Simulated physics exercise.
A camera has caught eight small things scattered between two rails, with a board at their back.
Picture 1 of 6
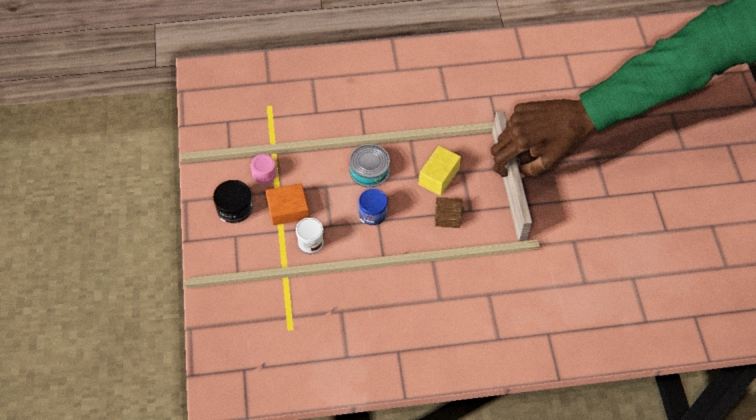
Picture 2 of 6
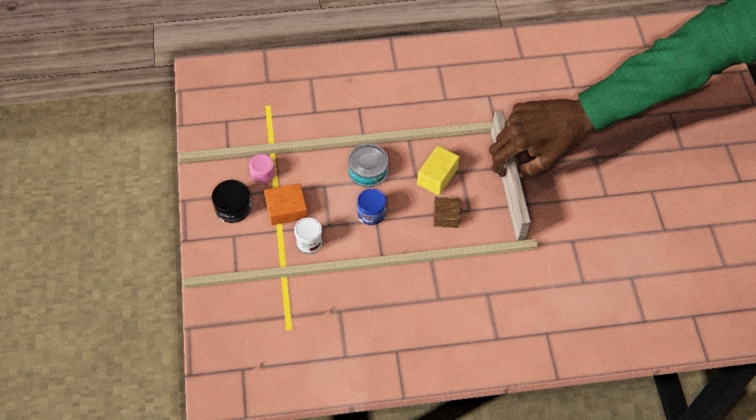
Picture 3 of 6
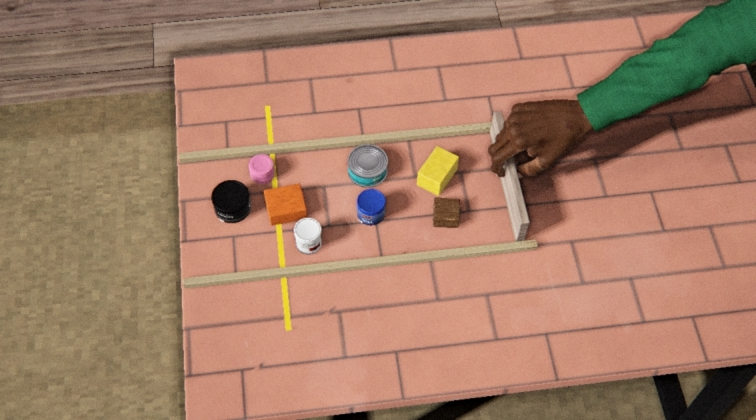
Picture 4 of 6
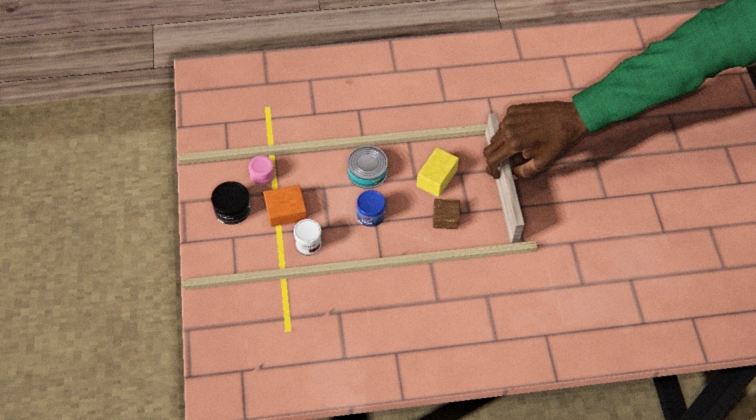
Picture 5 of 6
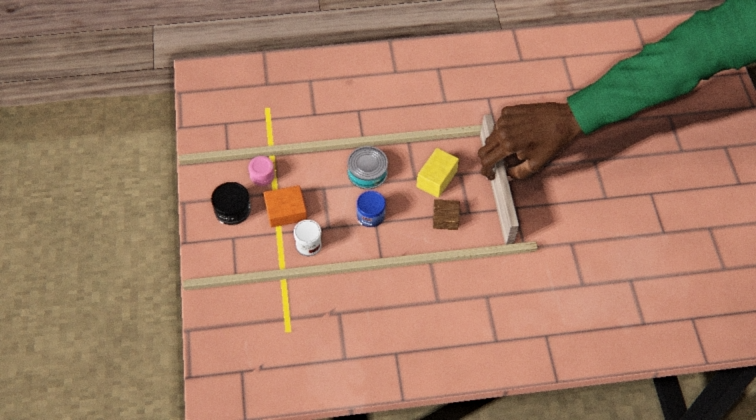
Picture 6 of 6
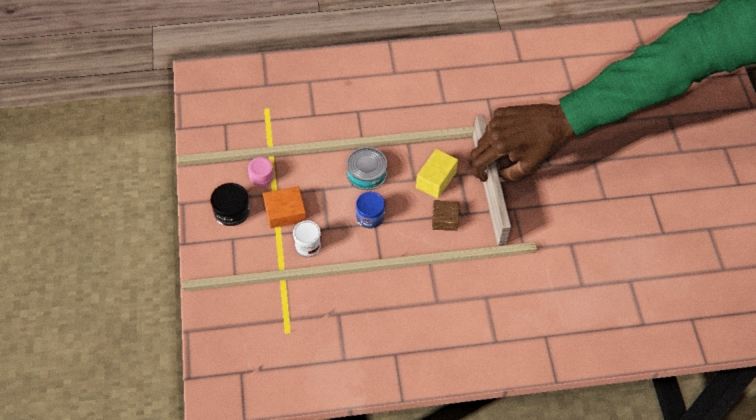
A hand slides a board slightly left between two rails toward eight small, still objects.
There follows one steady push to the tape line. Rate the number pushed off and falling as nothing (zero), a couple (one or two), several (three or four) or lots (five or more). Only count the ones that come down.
It is nothing.
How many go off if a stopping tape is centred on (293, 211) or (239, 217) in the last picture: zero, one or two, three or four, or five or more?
Taking the spots in order - zero, then either one or two.
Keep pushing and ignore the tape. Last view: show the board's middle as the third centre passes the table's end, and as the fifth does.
At (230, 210) for the third, at (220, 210) for the fifth.
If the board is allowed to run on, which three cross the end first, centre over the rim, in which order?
In order they are the black tub, the pink lid and the orange block.
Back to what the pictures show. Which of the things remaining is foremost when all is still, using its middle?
I'd say the black tub.
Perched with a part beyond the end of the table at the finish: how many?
The tally is 1.
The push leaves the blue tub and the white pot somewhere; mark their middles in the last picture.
(237, 226) and (240, 249), approximately.
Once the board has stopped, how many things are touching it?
It adds up to 3.
Soon after, none off yet; black tub at rest near (231, 205); pink lid at rest near (261, 172); orange block at rest near (285, 207).
After that, none off yet; black tub at rest near (231, 205); pink lid at rest near (261, 172); orange block moving near (276, 207).
In the end, the number that fall off is zero.
